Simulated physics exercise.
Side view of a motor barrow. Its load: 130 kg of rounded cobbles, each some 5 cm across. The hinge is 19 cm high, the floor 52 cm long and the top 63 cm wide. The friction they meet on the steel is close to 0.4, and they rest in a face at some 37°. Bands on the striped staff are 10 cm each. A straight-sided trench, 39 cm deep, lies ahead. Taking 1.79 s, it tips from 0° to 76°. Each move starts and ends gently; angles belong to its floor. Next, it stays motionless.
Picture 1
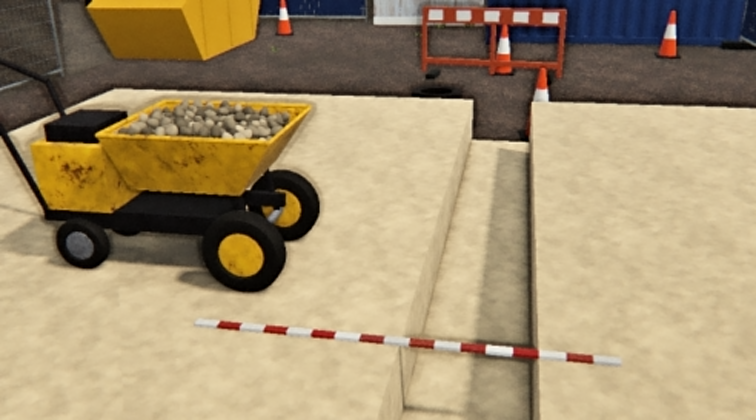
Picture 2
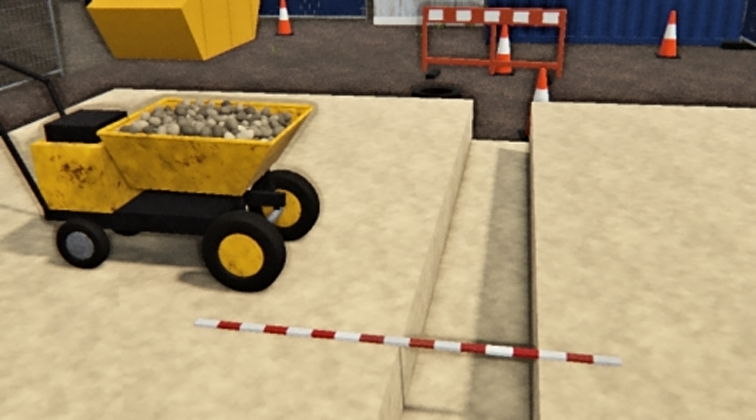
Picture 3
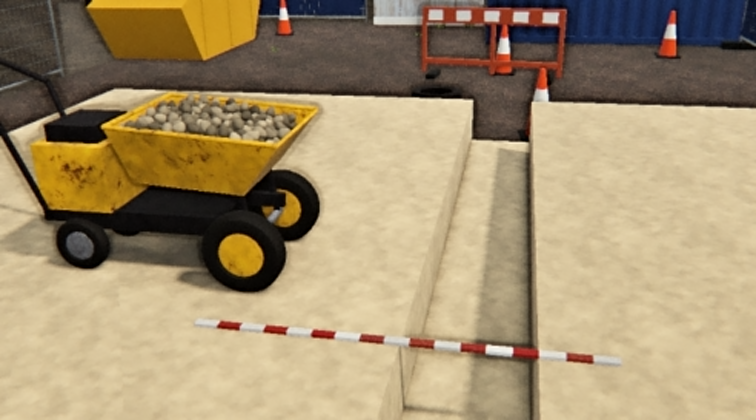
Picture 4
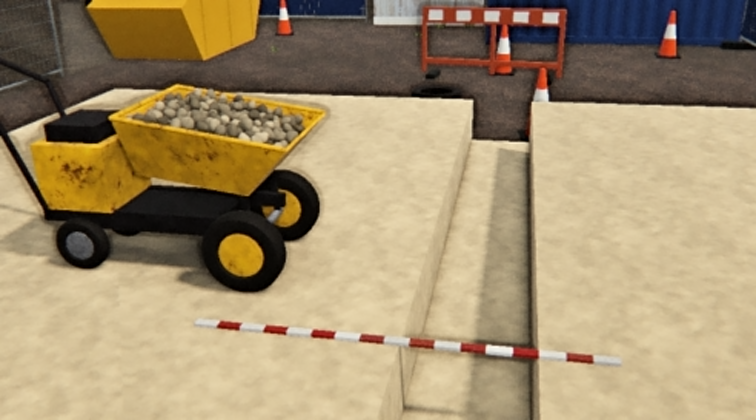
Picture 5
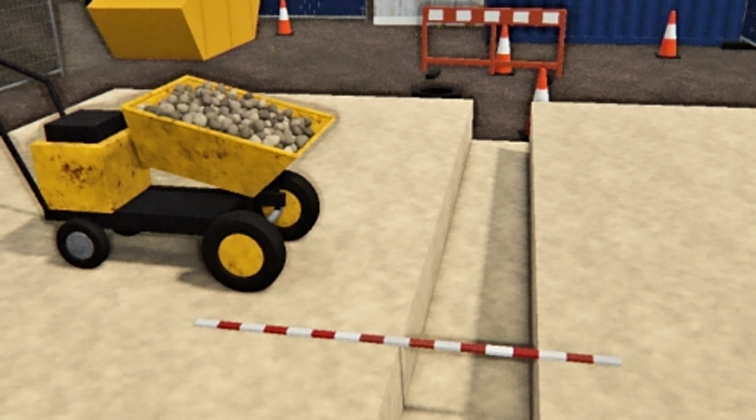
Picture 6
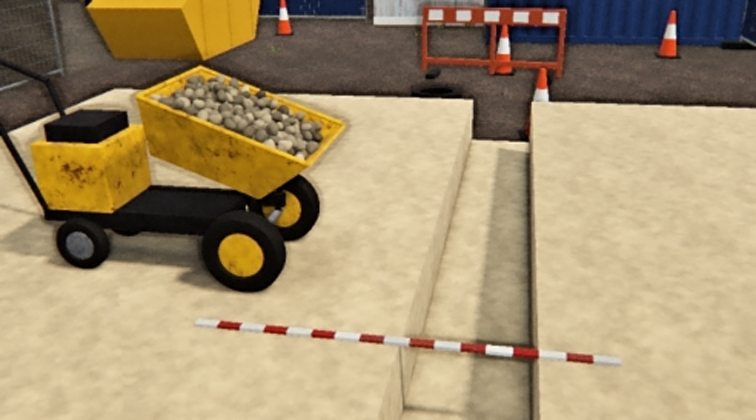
A yellow motor barrow loaded with rounded stones stood still on pale ground left of a straight trench, while its skip slowly tilted forward to the right, its back end rising.
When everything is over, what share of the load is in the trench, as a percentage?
Close to 67 in a hundred.
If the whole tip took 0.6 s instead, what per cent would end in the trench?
Probably about 80 in a hundred.
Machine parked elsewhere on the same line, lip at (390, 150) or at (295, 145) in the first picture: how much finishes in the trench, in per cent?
I'd expect some 80 per cent, then some 100.
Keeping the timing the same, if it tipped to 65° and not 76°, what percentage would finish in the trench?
I'd expect around 55 in a hundred.
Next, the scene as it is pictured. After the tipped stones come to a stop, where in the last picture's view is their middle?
The tipped stones centre close to (454, 338).
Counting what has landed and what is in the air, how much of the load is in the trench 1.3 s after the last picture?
At that moment: Approx. 35 %.
Then, 0.7 s after the last picture the floor is at 64°, 94 % in the skip, 6 % short of the trench; the foremost stones are at (407, 265).
Then, 1.3 s after the last picture the floor is at 76°, 37 % in the skip, 27 % short of the trench, 36 % in the trench; the foremost stones are at (526, 349).
Then, 1.6 s after the last picture the floor is at 76°, 15 % in the skip, 29 % short of the trench, 56 % in the trench; the foremost stones are at (527, 342).
Then, 3.6 s after the last picture the floor is at 76°, 2 % in the skip, 31 % short of the trench, 67 % in the trench; the foremost stones are at (527, 345).
